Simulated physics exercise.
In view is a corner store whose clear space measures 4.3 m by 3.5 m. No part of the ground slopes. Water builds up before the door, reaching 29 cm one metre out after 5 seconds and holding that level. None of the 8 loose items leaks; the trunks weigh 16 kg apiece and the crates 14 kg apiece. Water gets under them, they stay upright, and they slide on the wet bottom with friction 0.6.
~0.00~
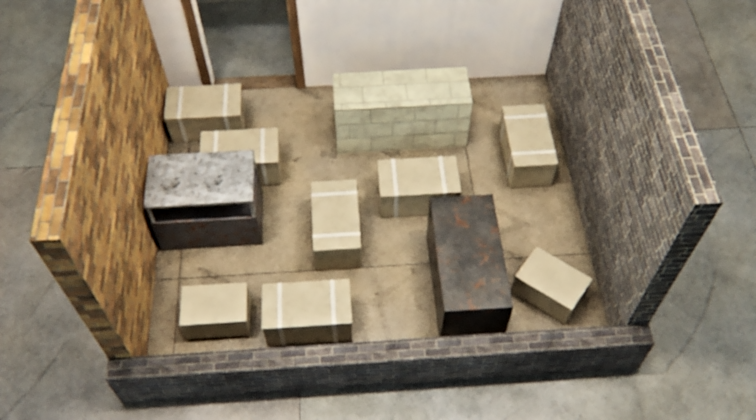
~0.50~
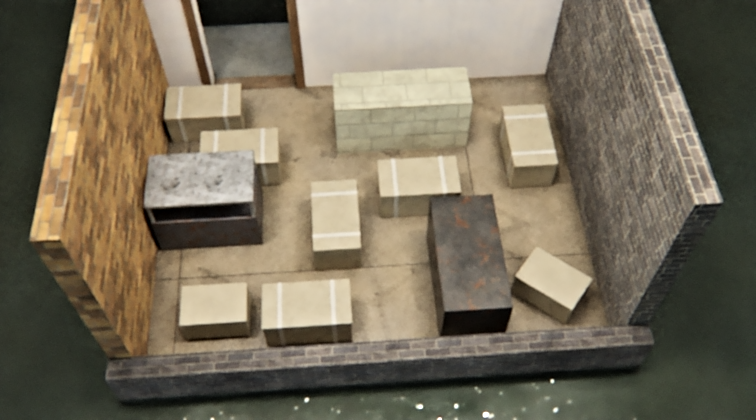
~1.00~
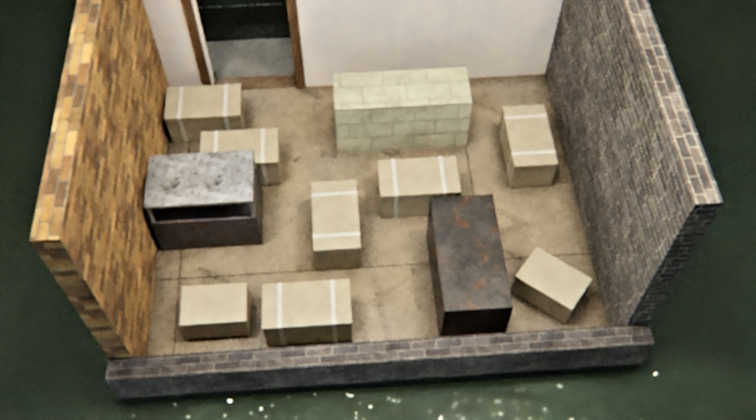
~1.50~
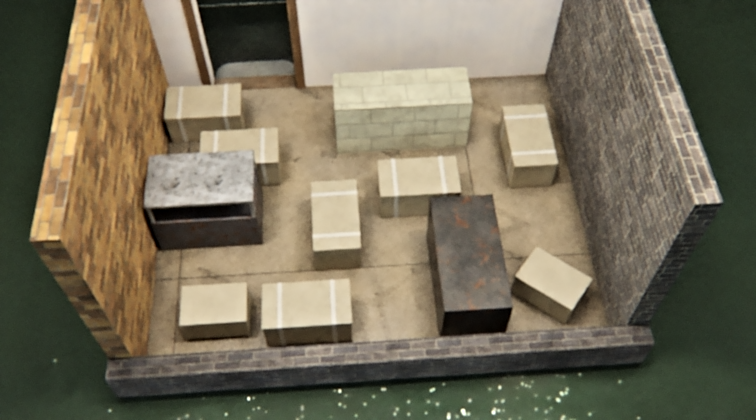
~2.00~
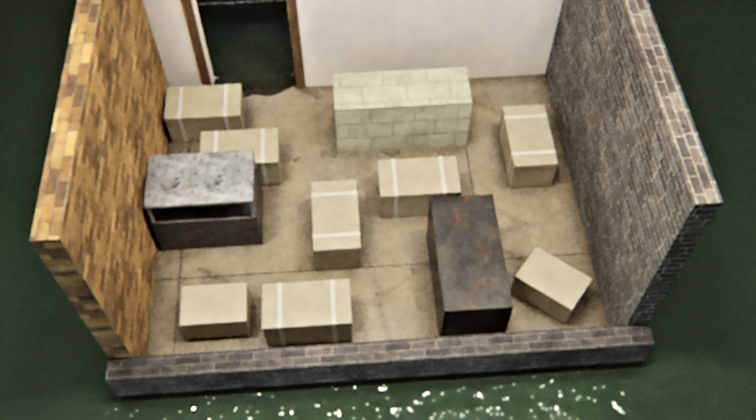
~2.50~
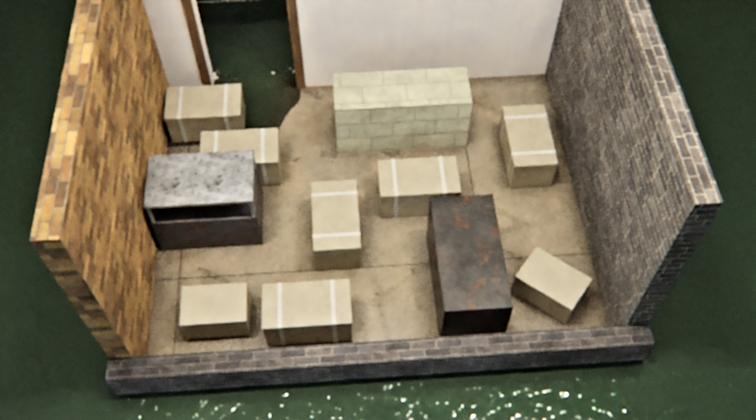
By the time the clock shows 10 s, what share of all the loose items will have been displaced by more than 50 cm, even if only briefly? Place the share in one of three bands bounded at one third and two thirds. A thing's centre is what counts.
Large share.
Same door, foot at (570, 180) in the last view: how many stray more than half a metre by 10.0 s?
3.
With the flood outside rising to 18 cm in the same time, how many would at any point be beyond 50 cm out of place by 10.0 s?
Then 3.
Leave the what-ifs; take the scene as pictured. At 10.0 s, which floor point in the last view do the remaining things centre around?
The average lands around (387, 257).
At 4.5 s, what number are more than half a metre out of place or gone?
The count is 0.
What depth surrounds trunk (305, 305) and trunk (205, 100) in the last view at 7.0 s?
Roughly 9 and 16 cm.
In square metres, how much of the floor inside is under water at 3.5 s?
My estimate is roughly 2.5 m2.
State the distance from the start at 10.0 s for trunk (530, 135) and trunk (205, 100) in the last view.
30 cm and 300 cm respectively.
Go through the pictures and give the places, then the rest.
In the first picture, a trunk at (419, 176), on the bottom; a trunk at (335, 214) rests on the ground; water covers 0.0 m2; 0 of 8 have shifted.
In the second picture, a trunk at (419, 176) rests on the ground; a trunk at (335, 214) rests on the ground; water covers 0.0 m2; 0 of 8 have shifted.
In the third picture, a trunk at (419, 176) rests on the ground; a trunk at (335, 214) rests on the ground; water covers 0.0 m2; 0 of 8 have shifted.
In the fourth picture, a trunk at (419, 176), on the bottom; a trunk at (335, 214), on the bottom; water covers 0.0 m2; 0 of 8 have shifted.
In the fifth picture, a trunk at (419, 176), on the bottom; a trunk at (335, 214), on the bottom; water covers 0.1 m2; 0 of 8 have shifted.
In the sixth picture, a trunk at (419, 176), on the bottom; a trunk at (335, 214) rests on the ground; water covers 0.5 m2; 0 of 8 have shifted.
After 3.5 s 0 of 8 are over 50 cm from their spots; 0 afloat.
After 4.5 s 0 of 8 are over 50 cm from their spots; 1 afloat.
After 7.0 s 3 of 8 are over 50 cm from their spots; 3 afloat.
After 10.0 s 6 of 8 are over 50 cm from their spots, and 6 have been at some point; 8 afloat.
